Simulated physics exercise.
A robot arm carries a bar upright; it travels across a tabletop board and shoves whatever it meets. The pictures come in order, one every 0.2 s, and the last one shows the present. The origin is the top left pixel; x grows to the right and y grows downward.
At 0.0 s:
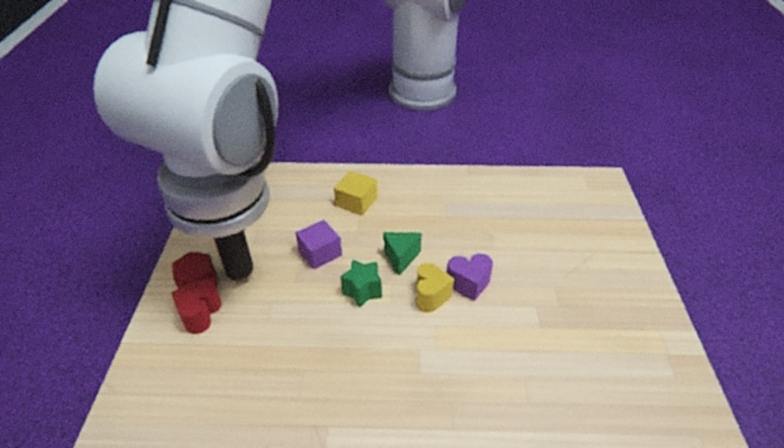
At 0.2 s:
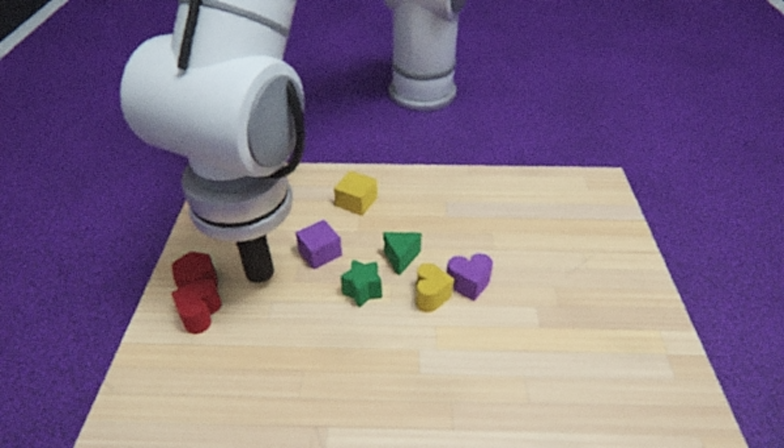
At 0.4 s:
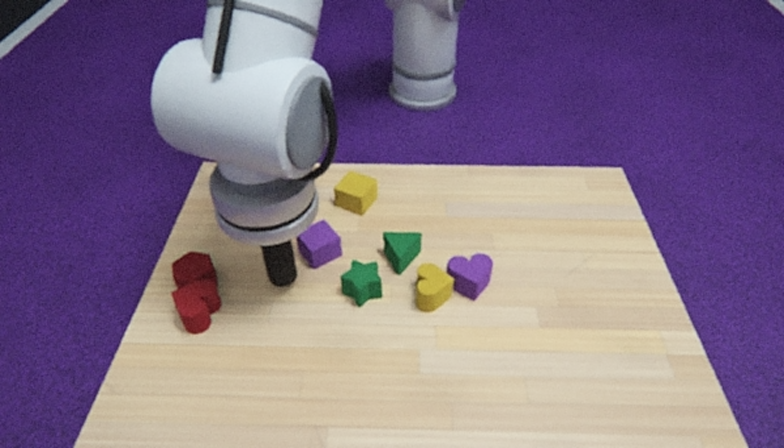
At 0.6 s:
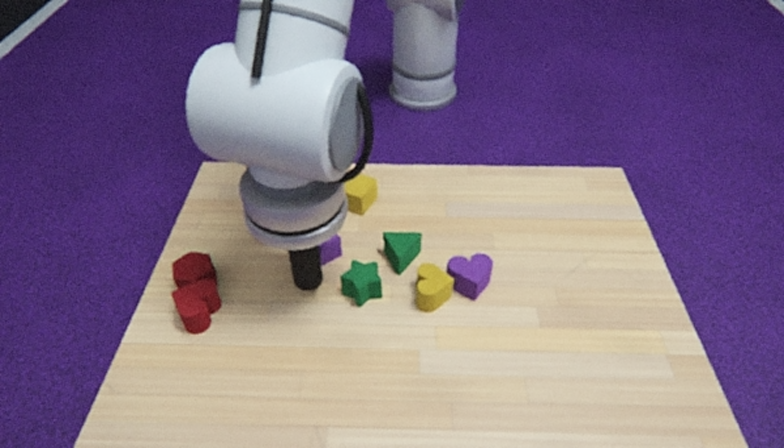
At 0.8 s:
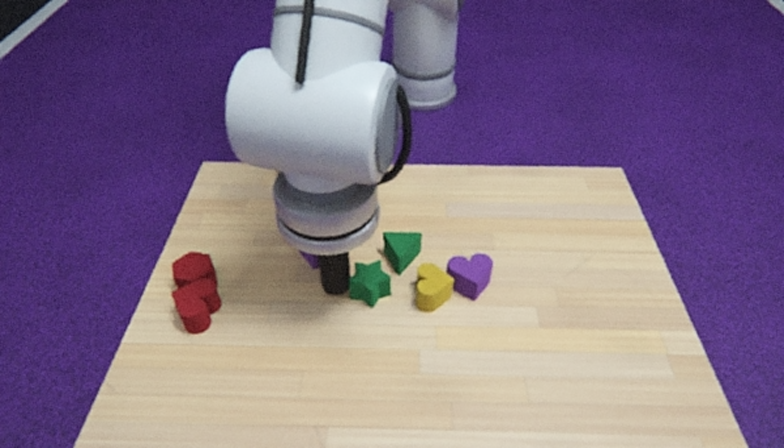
A white robot arm with a short black bar at its tip reaches over a pale wooden board on purple carpet, seen from above and in front by a still camera. Two red blocks sit at left, with yellow and purple cubes, a green star and triangle, and yellow and purple hearts rightward. The bar slides right across the board, passing before the purple cube, then nudges the star slightly right.
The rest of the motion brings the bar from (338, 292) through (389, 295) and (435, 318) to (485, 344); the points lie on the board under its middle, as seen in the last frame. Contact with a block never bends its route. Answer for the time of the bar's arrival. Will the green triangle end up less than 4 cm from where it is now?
I'd say yes.
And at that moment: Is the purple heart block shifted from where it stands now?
Yes
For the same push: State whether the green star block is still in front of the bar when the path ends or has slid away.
By the time the path ends, the green star block has slid off to the side or behind.
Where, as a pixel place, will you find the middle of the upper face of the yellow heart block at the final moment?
I'd guess (523, 286).
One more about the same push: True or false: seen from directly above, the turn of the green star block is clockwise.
Verdict: False.
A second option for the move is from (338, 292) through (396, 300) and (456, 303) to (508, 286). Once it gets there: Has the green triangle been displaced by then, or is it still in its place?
The green triangle keeps its place.
What follows on the original path. One third of the way, bar at (389, 287); green star block at (419, 279); yellow heart block at (451, 279); purple heart block at (479, 264).
Two thirds of the way, bar at (437, 310); green star block at (468, 298), turned 15° anticlockwise; yellow heart block at (498, 290), turned 35° anticlockwise; purple heart block at (486, 262), turned 20° anticlockwise.
At the end, bar at (487, 336); green star block at (507, 306), turned 60° anticlockwise; green triangle unmoved; yellow heart block at (523, 286), turned 65° anticlockwise; purple heart block at (486, 262), turned 20° anticlockwise.
